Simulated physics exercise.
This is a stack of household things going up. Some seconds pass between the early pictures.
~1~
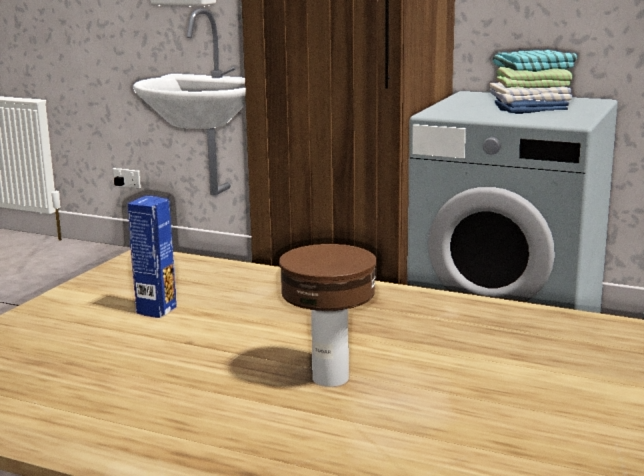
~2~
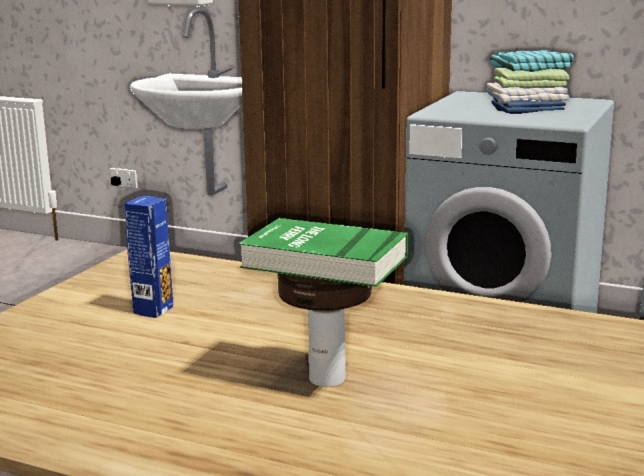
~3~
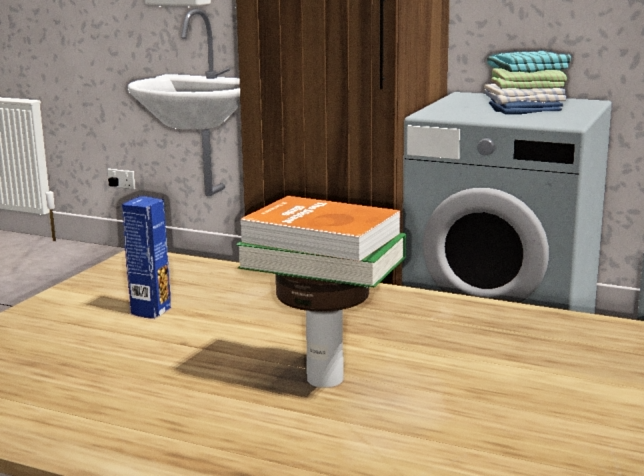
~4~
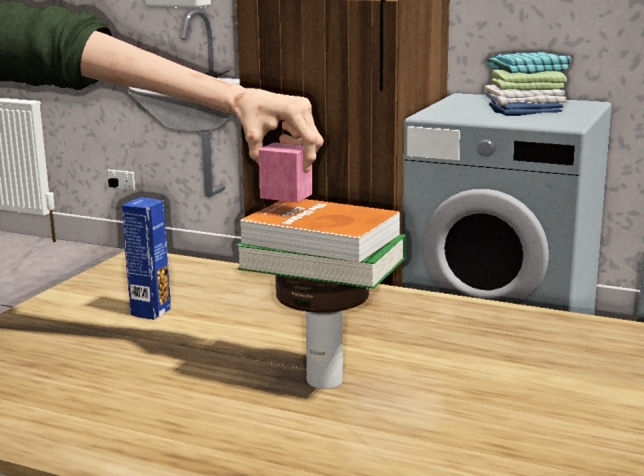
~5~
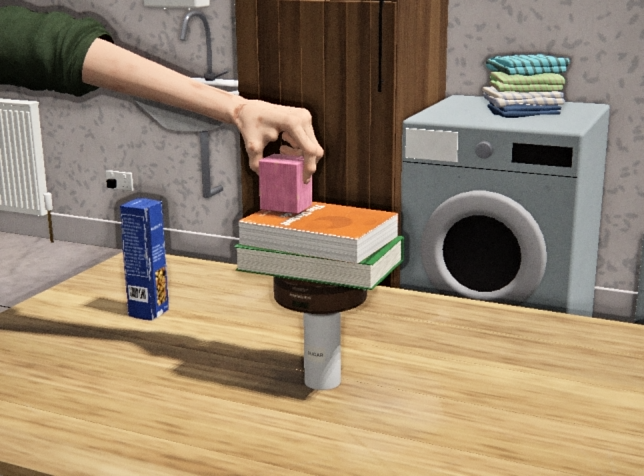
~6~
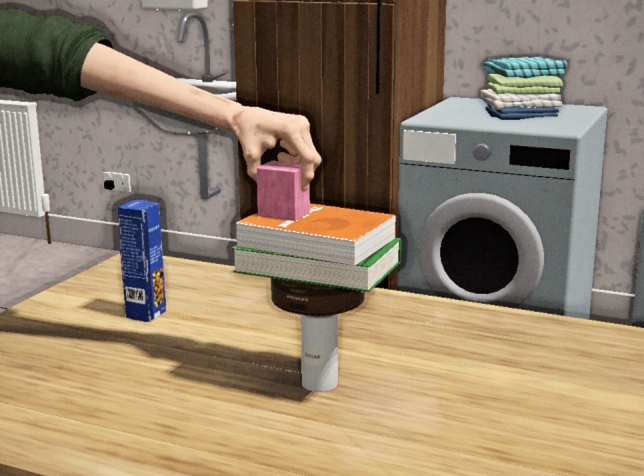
A hand in a dark green sleeve reaches in from the left and lowers a pink block onto an orange book, keeping hold of it, after first the green book and then the orange one appear on a round brown tub. The tub sits on a slim white jar on a wooden table, right of a blue carton. The slightly drifting, slightly raised view shows a sink, brown door and washing machine behind.
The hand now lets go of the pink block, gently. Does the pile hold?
Outcome: The pile stays up.
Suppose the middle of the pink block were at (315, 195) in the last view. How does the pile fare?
Then it holds.
Then, 0.60 s later than the last frame, all is still.
Then, 1.90 s later than the last frame, pink block resting near (281, 191).
When it is over, all 6 as before. End places, in pixels of the last picture, pink block near (280, 191). The pile holds.
